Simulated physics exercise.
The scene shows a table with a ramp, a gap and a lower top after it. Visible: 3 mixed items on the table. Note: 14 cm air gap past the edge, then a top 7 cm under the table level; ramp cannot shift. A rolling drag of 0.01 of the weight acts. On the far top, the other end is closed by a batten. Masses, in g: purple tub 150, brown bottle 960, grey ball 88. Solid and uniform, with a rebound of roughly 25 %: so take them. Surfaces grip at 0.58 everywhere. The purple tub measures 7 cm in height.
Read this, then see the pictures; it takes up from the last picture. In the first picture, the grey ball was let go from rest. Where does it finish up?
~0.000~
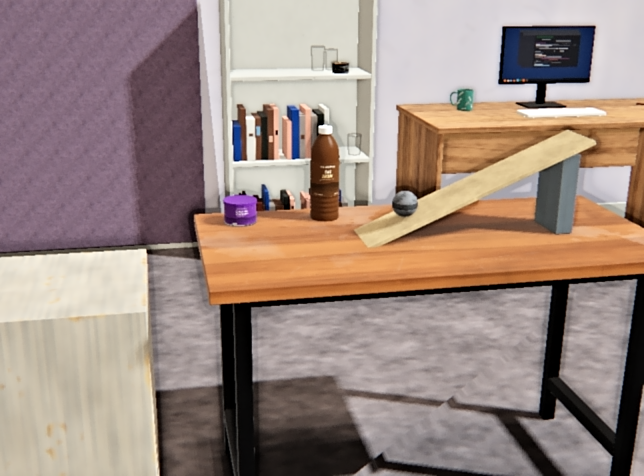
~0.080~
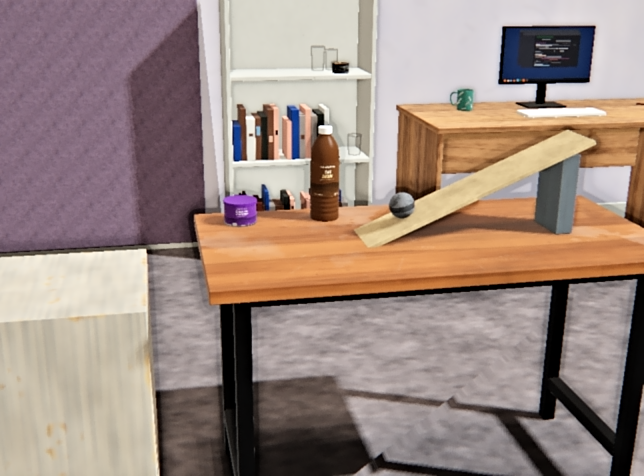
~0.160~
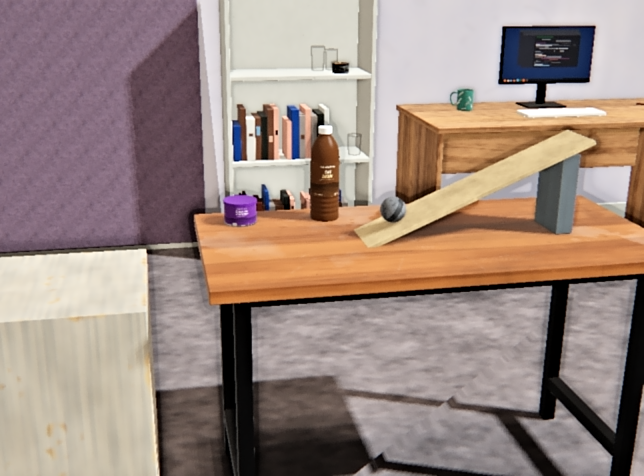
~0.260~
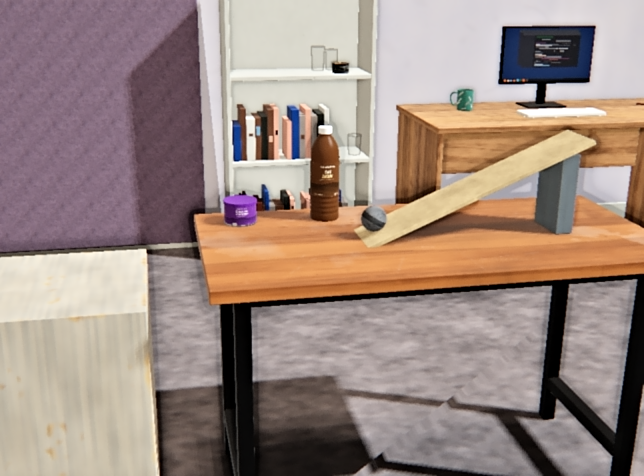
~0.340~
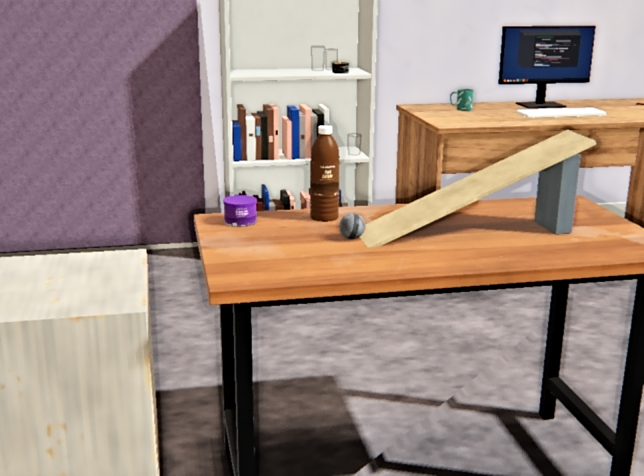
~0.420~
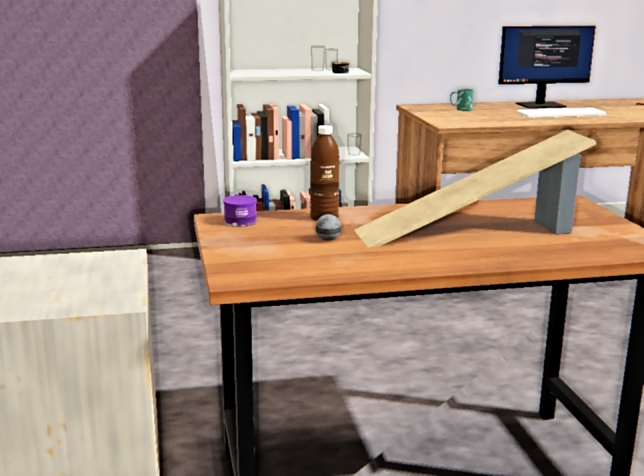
In the gap.
Around 0.72 s, 10 cm to the edge; grey ball near (238, 233).
Around 1.02 s, 9 cm past the table's edge; grey ball near (165, 282).
Around 1.32 s, down in the gap.
Finally (1.5 s), down in the gap; the bystanders still in place (within 8 cm).
